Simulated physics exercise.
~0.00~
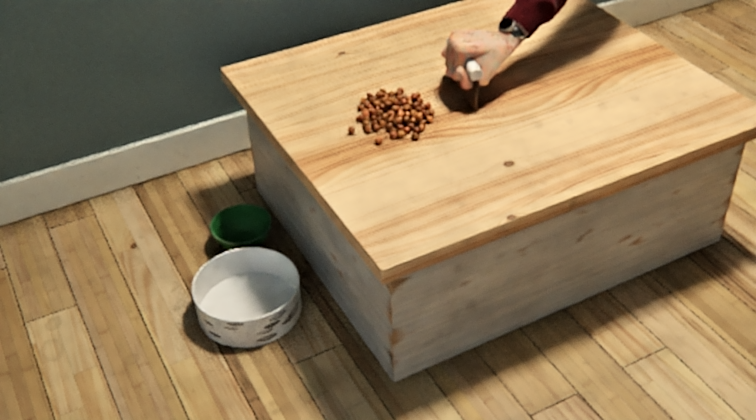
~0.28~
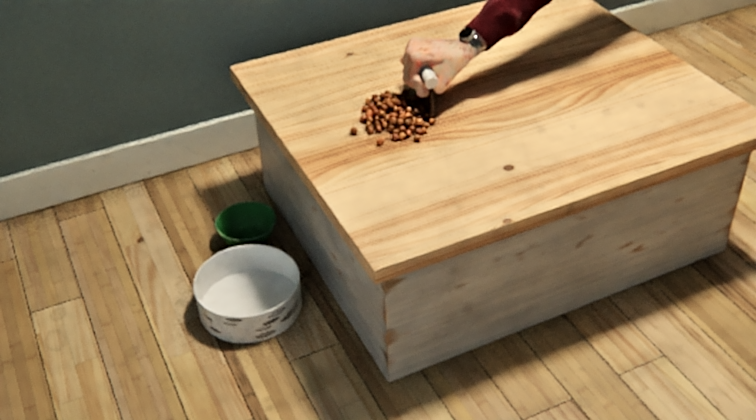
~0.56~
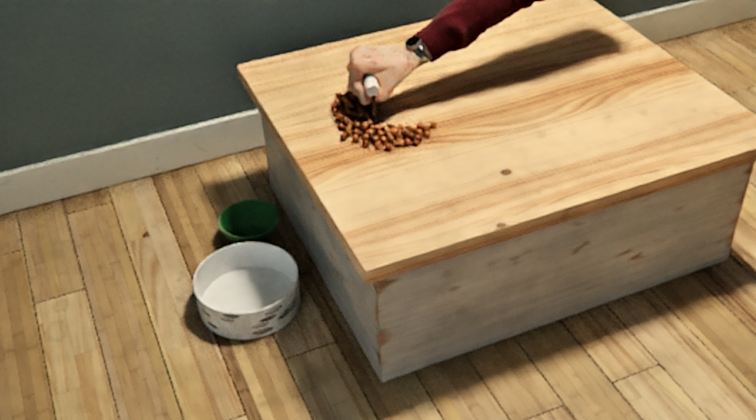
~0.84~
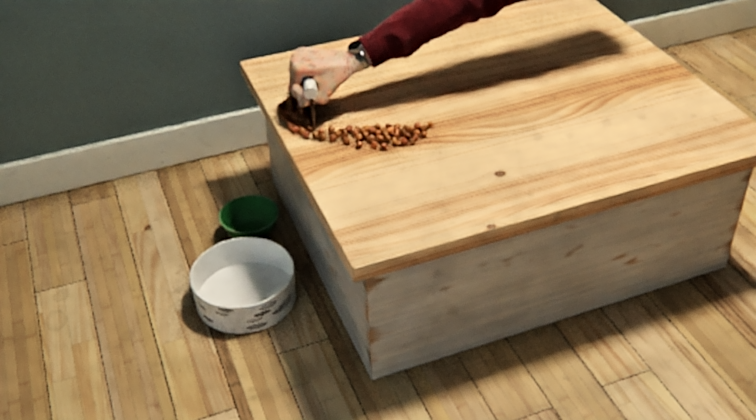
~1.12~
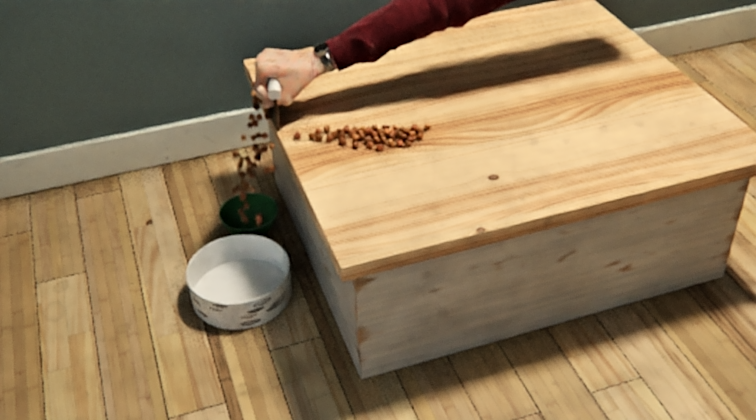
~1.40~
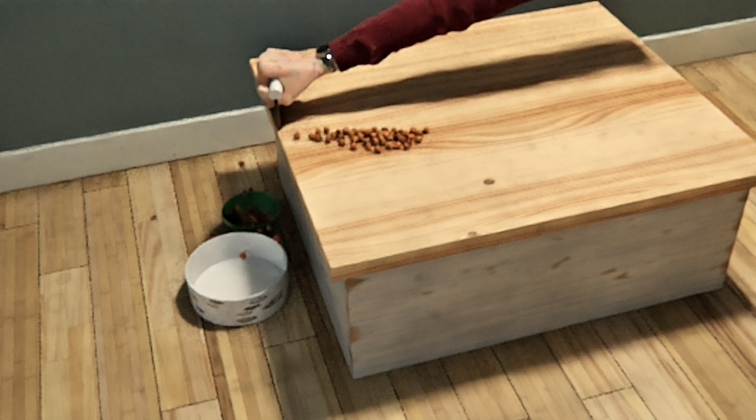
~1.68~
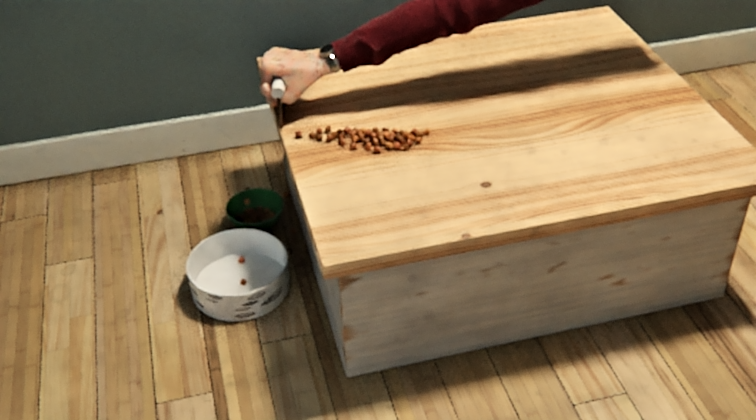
On a wooden box top, a hand scraping hazelnuts left, some spilling mostly into a green bowl, over half staying on top.
